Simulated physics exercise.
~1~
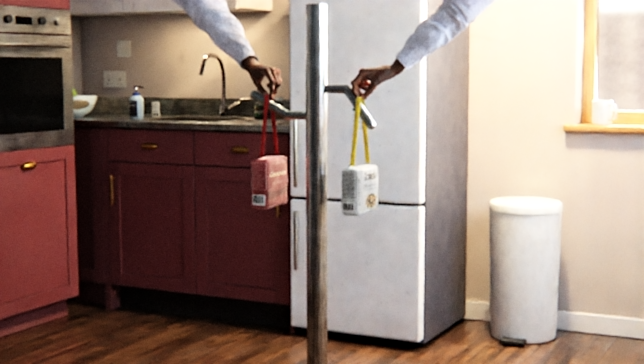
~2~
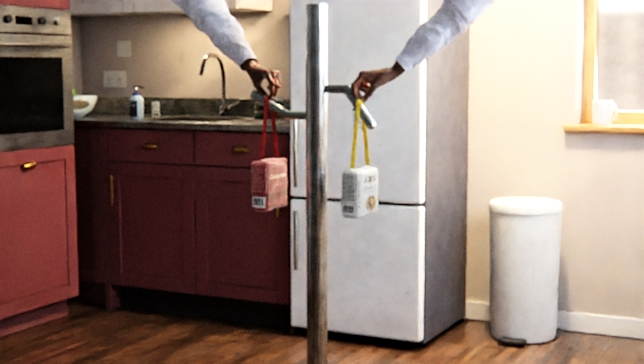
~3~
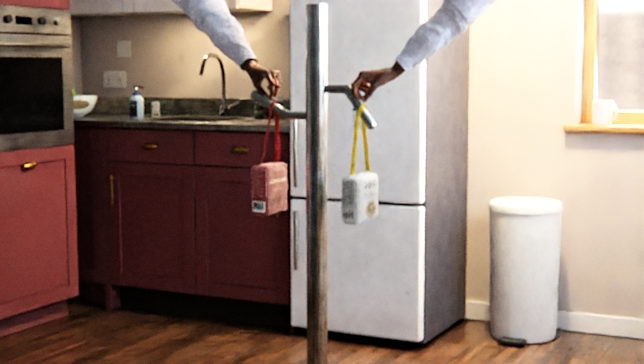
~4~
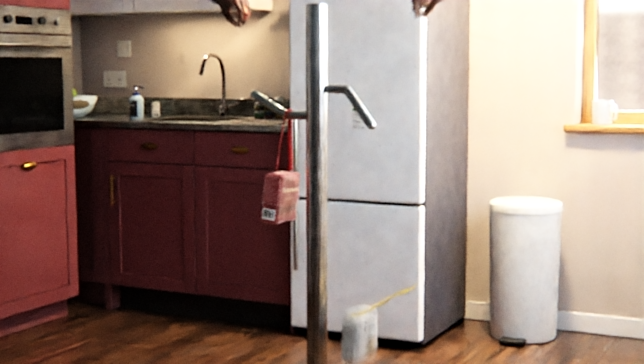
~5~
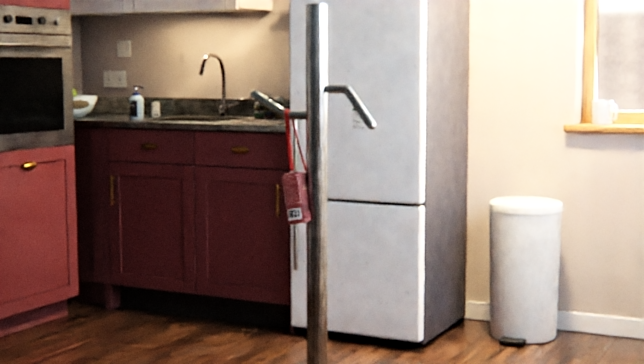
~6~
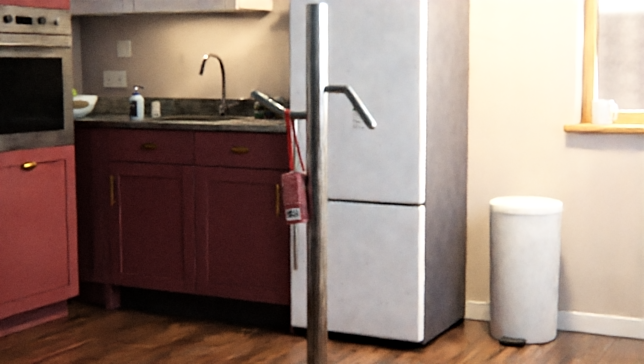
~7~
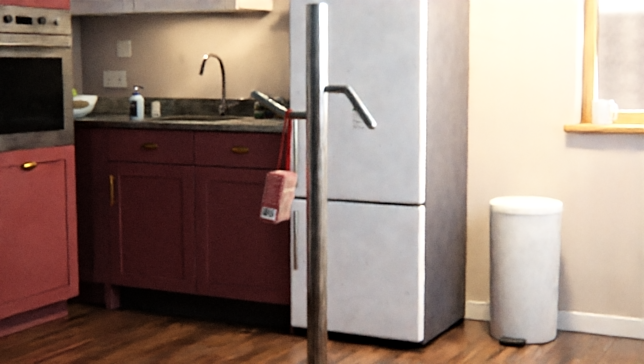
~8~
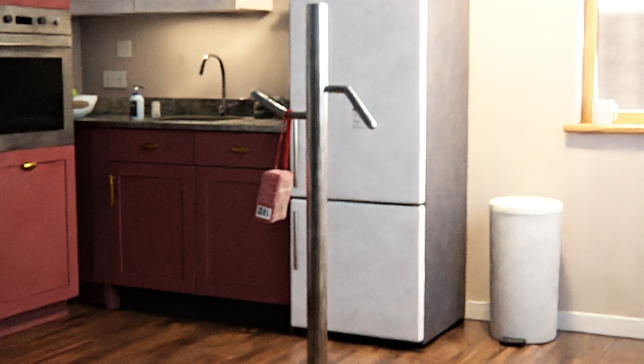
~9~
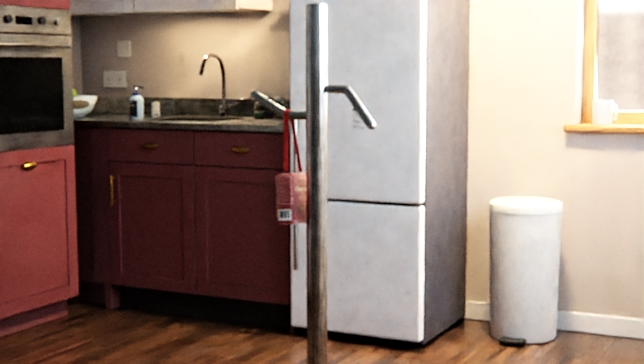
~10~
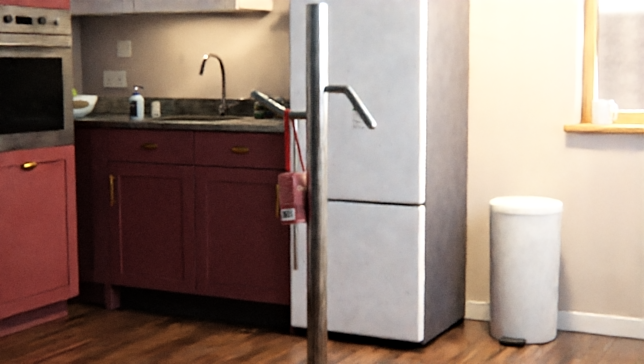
A red pouch and a white pouch were hung by hand on the two pegs of a metal stand in a kitchen, and once released, the white one dropped to the floor out of view while the red one swung and twisted, still hanging on the left.
